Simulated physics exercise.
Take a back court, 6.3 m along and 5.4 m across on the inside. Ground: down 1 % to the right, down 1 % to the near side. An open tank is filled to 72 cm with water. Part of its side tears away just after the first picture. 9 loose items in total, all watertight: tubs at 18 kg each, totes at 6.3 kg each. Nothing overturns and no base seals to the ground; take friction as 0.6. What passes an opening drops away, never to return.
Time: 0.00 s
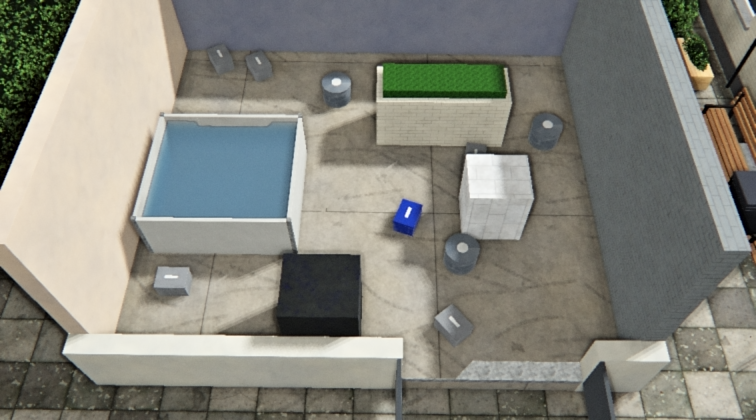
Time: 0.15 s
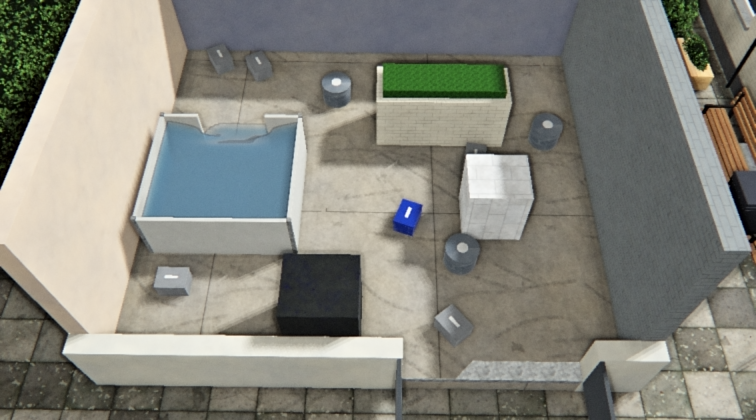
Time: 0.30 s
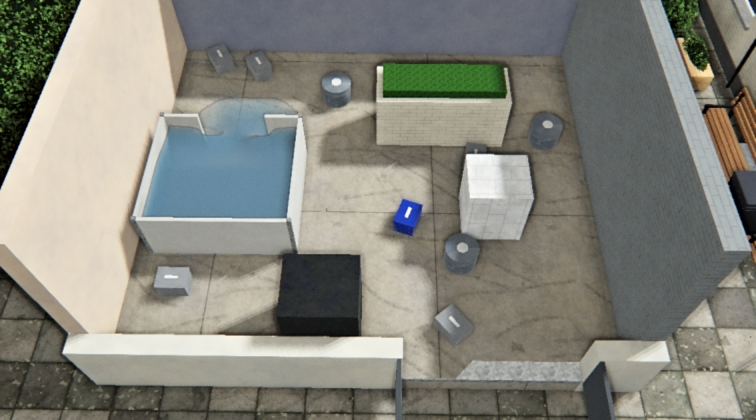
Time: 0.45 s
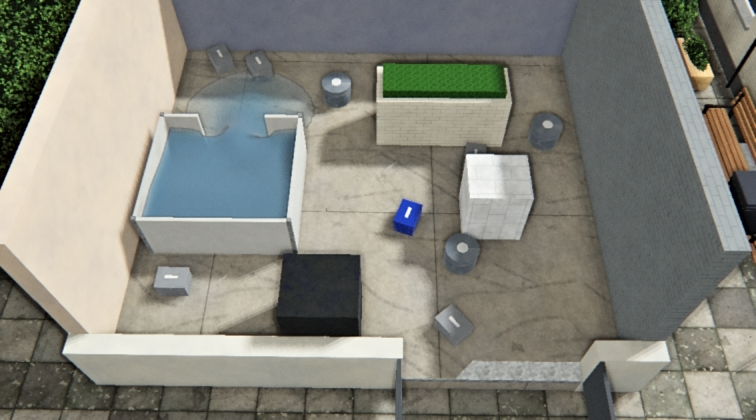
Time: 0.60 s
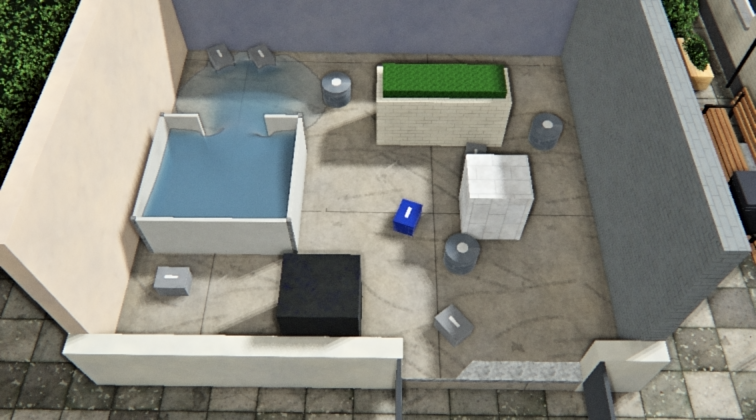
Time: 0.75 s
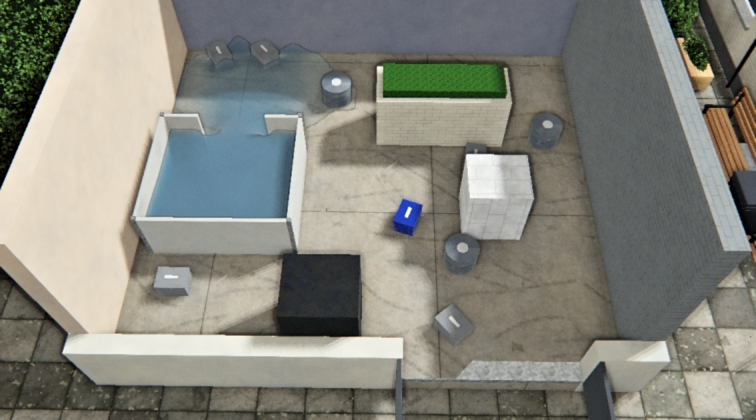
Water pours through a gap that opens in the far side of a raised tank in a walled court, spreads across the paving toward the back wall, and slightly shifts two grey boxes there, while the blue box stays still.
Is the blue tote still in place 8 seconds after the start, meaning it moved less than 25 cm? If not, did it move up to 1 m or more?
Yes, it stayed within 25 cm.
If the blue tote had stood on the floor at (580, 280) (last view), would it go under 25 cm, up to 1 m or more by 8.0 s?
As it turns out, it is swept away.
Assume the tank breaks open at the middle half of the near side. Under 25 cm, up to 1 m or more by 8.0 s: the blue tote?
Under that change, the blue tote covers a big distance.
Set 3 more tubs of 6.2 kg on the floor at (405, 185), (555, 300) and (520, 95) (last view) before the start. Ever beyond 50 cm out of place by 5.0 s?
From first to last: Does not reach it, does not reach it, surpasses it.
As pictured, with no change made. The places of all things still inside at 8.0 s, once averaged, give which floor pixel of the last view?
(399, 192).
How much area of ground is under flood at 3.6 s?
Roughly 17 m2.
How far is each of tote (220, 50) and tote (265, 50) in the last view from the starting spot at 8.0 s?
In turn: 150 cm, 450 cm.
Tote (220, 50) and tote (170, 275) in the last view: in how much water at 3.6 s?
Some 21 cm at the first, some 0 cm at the second.
After 1.6 s the blue tote is near (408, 213), 0.0 m from its start, aground; 0 of 9 are out; 2 afloat.
After 3.6 s the blue tote is near (408, 213), 0.0 m from its start, aground; 0 of 9 are out; 2 afloat.
After 5.6 s the blue tote is near (408, 213), 0.0 m from its start, aground; 0 of 9 are out; 2 afloat.
After 8.0 s the blue tote is near (408, 213), 0.0 m from its start, aground; 0 of 9 are out; 2 afloat.
